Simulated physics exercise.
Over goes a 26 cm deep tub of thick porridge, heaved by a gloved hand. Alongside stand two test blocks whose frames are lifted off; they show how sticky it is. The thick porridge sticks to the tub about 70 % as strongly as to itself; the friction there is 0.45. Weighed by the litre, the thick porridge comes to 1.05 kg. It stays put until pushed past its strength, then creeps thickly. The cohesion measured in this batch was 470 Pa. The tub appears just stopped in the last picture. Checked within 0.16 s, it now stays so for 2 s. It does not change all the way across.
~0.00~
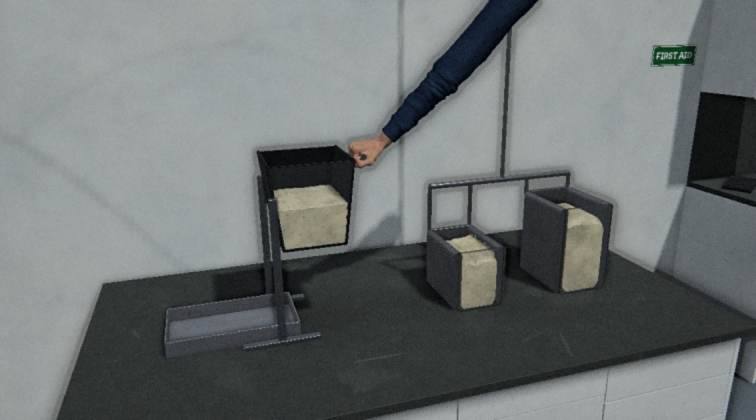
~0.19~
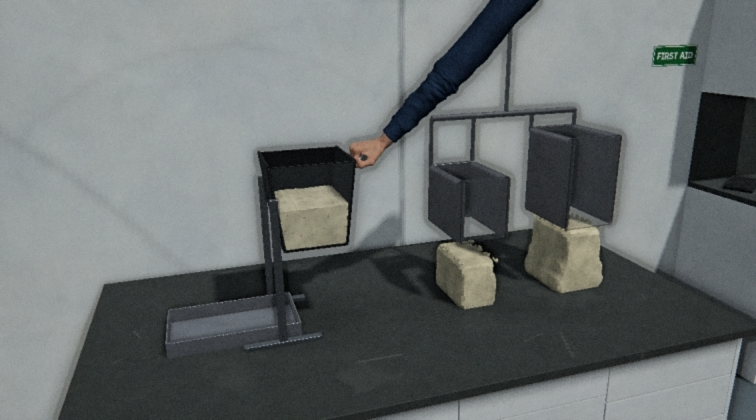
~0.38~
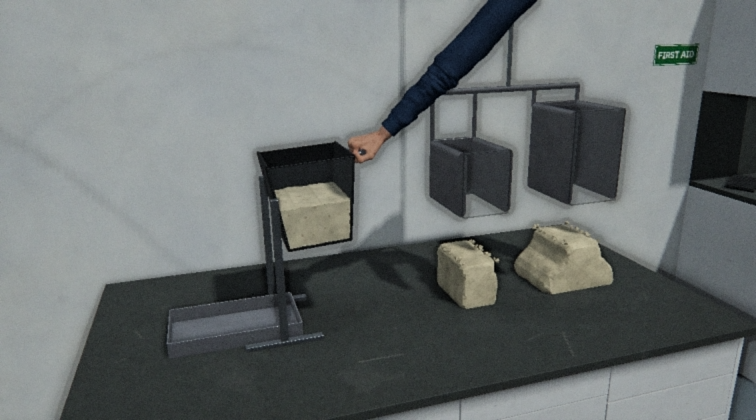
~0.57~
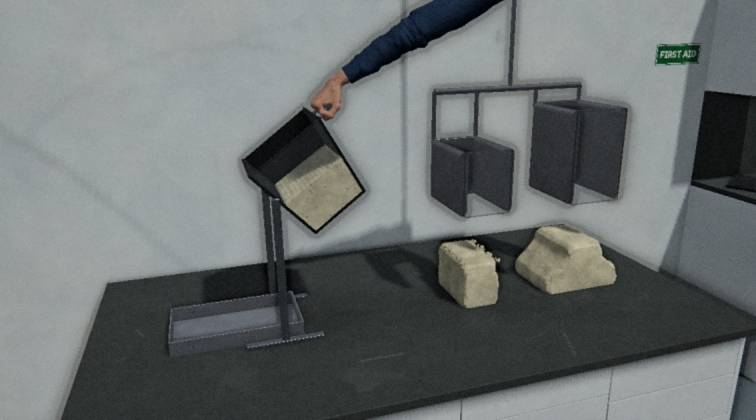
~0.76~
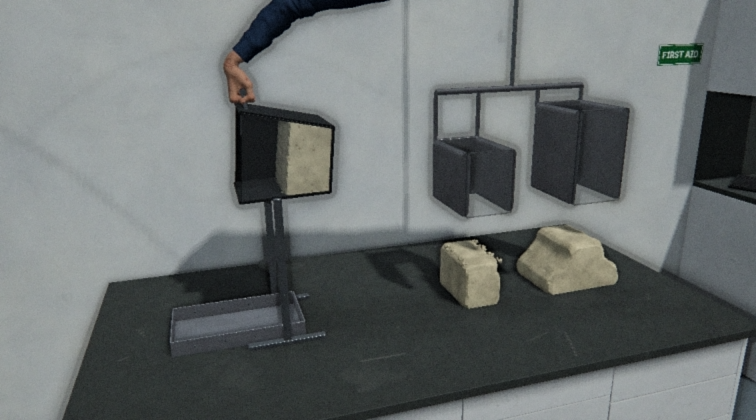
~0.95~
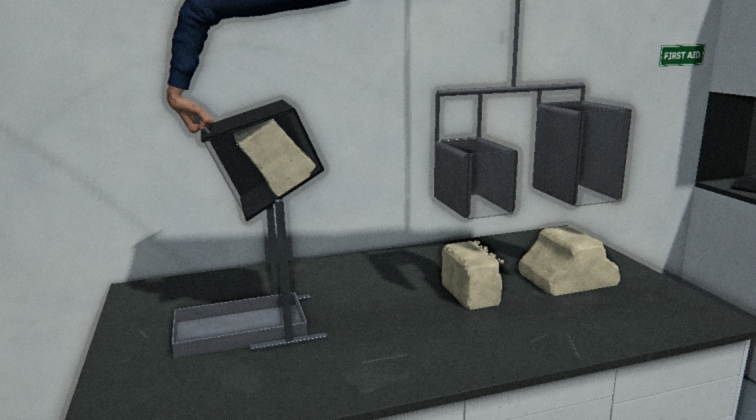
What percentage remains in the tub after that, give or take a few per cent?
0 %.
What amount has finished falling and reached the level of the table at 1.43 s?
80 %.
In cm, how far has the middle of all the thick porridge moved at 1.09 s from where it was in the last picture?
Something like 11 cm, give or take.
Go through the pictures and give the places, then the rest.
The first frame shows handle-side rim at (352, 160), tilt 0 degrees; crest of the thick porridge at (323, 206); block heights 17 cm, 27 cm (left to right).
The second frame shows handle-side rim at (353, 161), tilt 0 degrees; crest of the thick porridge at (324, 206); block heights 17 cm, 24 cm (left to right).
The third frame shows handle-side rim at (352, 156), tilt 3 degrees; crest of the thick porridge at (348, 200); block heights 17 cm, 18 cm (left to right).
The fourth frame shows handle-side rim at (317, 119), tilt 37 degrees; crest of the thick porridge at (339, 160); block heights 17 cm, 18 cm (left to right).
The fifth frame shows handle-side rim at (241, 115), tilt 85 degrees; crest of the thick porridge at (290, 124); block heights 17 cm, 18 cm (left to right).
The sixth frame shows handle-side rim at (204, 143), tilt 112 degrees; crest of the thick porridge at (272, 122); block heights 17 cm, 18 cm (left to right).
After 1.09 s, the tub is at 112 degrees and holds 90 %.
After 1.26 s, the tub is at 112 degrees and holds 4 %.
After 1.43 s, the tub is at 112 degrees and holds 0 %.
After 1.60 s, the tub is at 112 degrees and holds 0 %.
After 2.95 s, the tub is at 112 degrees and holds 0 %.
